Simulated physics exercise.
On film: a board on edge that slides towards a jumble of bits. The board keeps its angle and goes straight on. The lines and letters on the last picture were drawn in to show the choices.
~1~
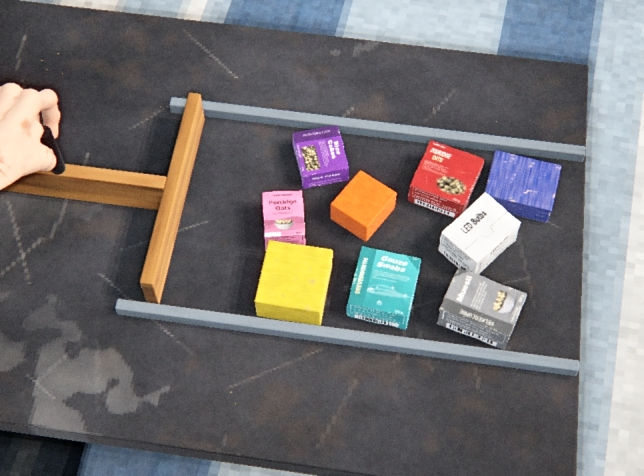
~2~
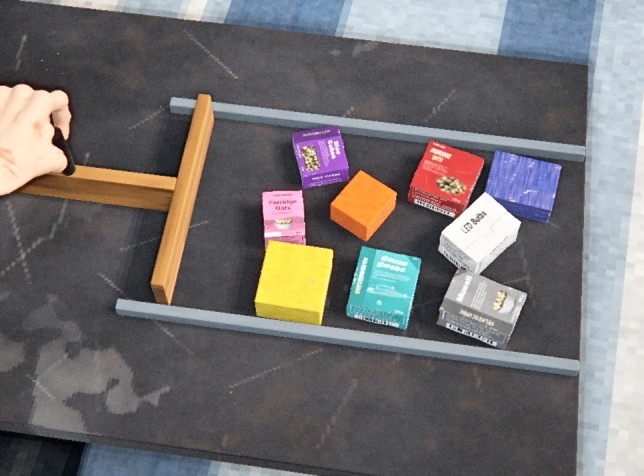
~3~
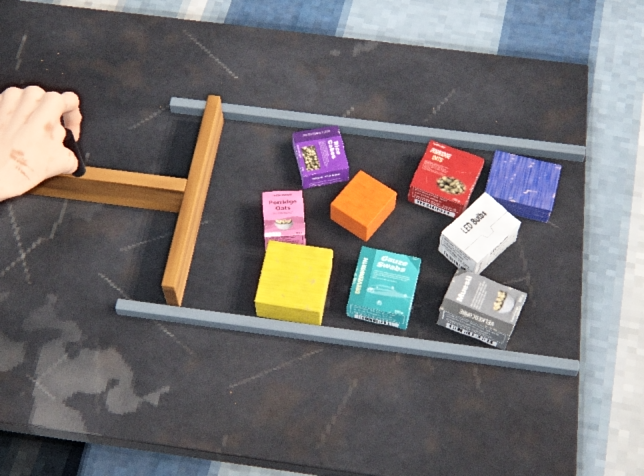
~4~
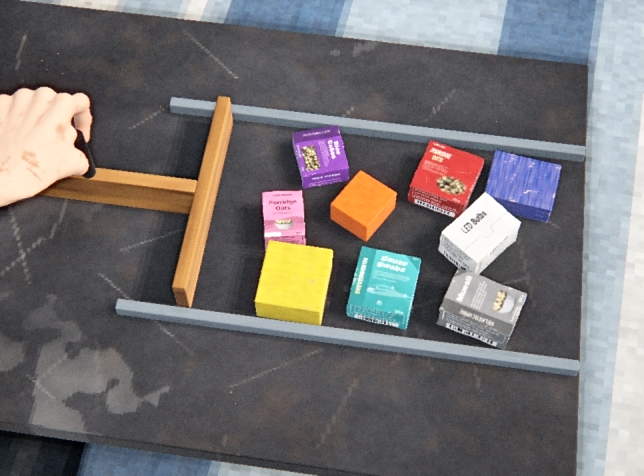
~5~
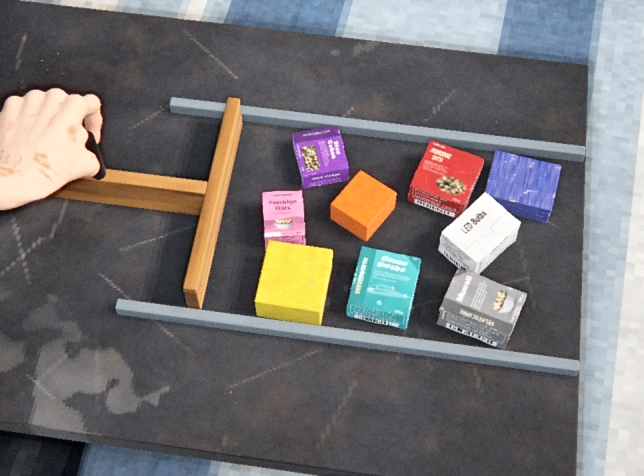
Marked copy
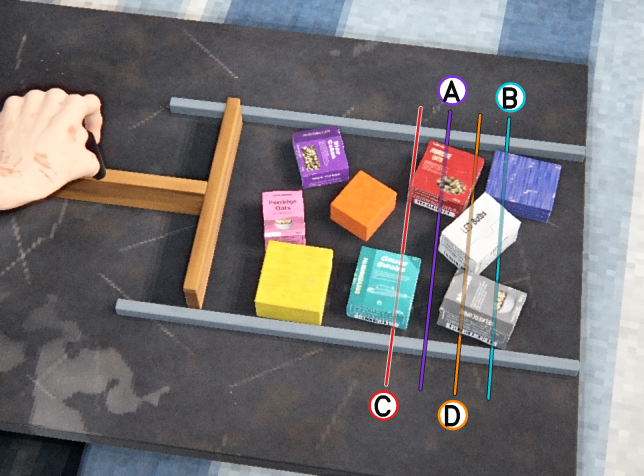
A hand slid a wooden T-shaped pusher slowly to the right between two grey rails, closing some of the gap to a jumble of colourful little boxes and blocks, which stayed still.
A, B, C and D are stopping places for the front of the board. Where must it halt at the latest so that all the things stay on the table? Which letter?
It should halt at C.
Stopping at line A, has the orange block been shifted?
By then, yes.
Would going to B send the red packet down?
Yes.
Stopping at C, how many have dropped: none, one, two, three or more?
In all, none.
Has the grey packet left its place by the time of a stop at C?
Yes.
On the marked copy, A at (436, 240); B at (500, 248); C at (405, 236); D at (468, 244).
With C. Early on, board (281, 197); yellow block (308, 285); purple packet (327, 159).
Further on, board (350, 205); blue block (545, 182); grey packet (511, 310).
At the end, board (401, 212); blue block (578, 180); grey packet (564, 319); nothing has fallen.
As for the rest, A drops the blue block and grey packet; B drops the red packet, turquoise box, white box, blue block and grey packet; D drops the white box, blue block and grey packet.
